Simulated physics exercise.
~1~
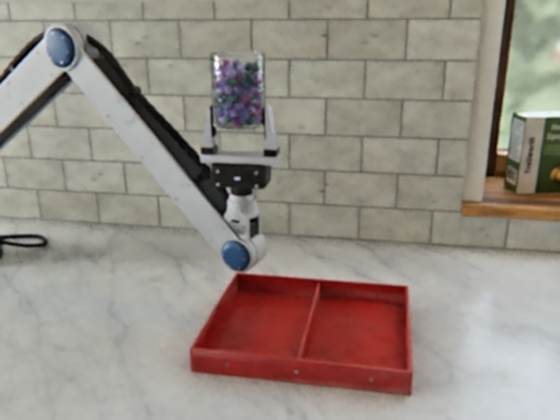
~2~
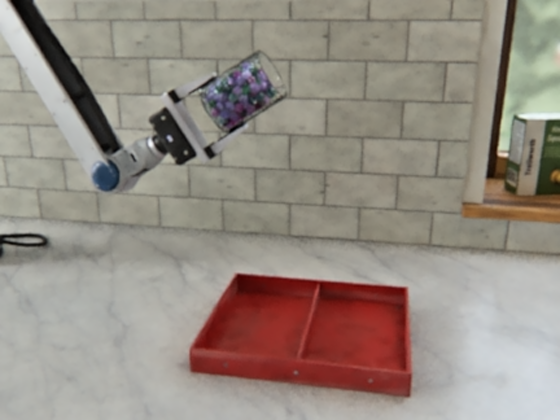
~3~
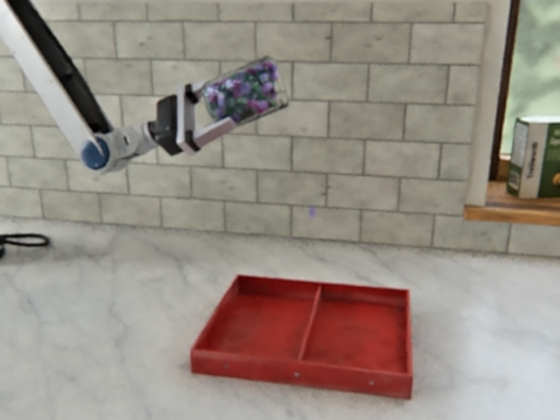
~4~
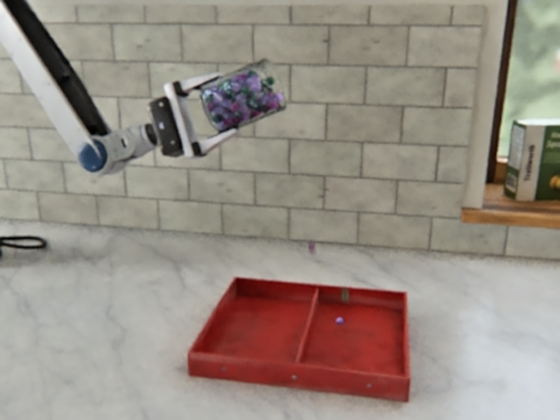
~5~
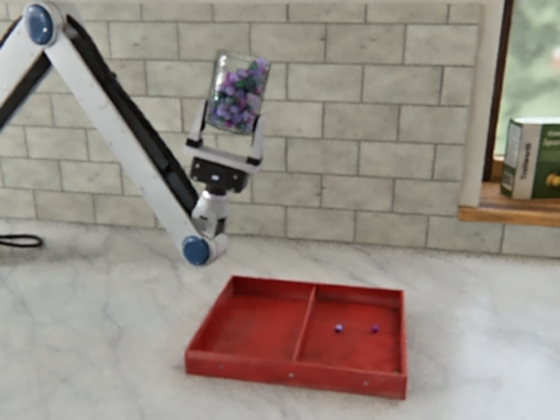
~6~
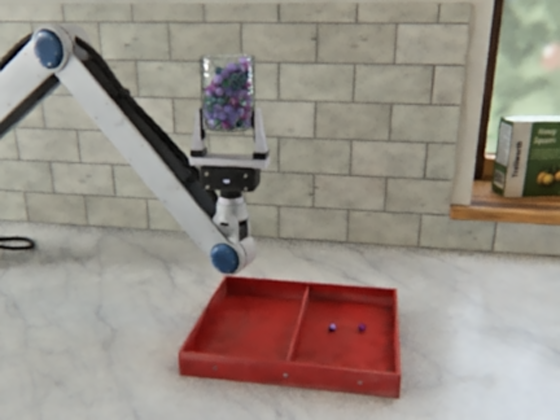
To begin with, a robot arm holds a clear cup of small purple, blue and green round sweets upright above a red tray with a divider, on a marble counter by a brick wall. The arm then swings the cup over toward the right until it leans steeply. As it tips nearly onto its side, a few sweets drop out and fall toward the tray. The gripper then turns the cup back up, and it finishes upright. Two sweets can be seen lying in the right-hand part of the tray, while nearly all the others remain in the cup.
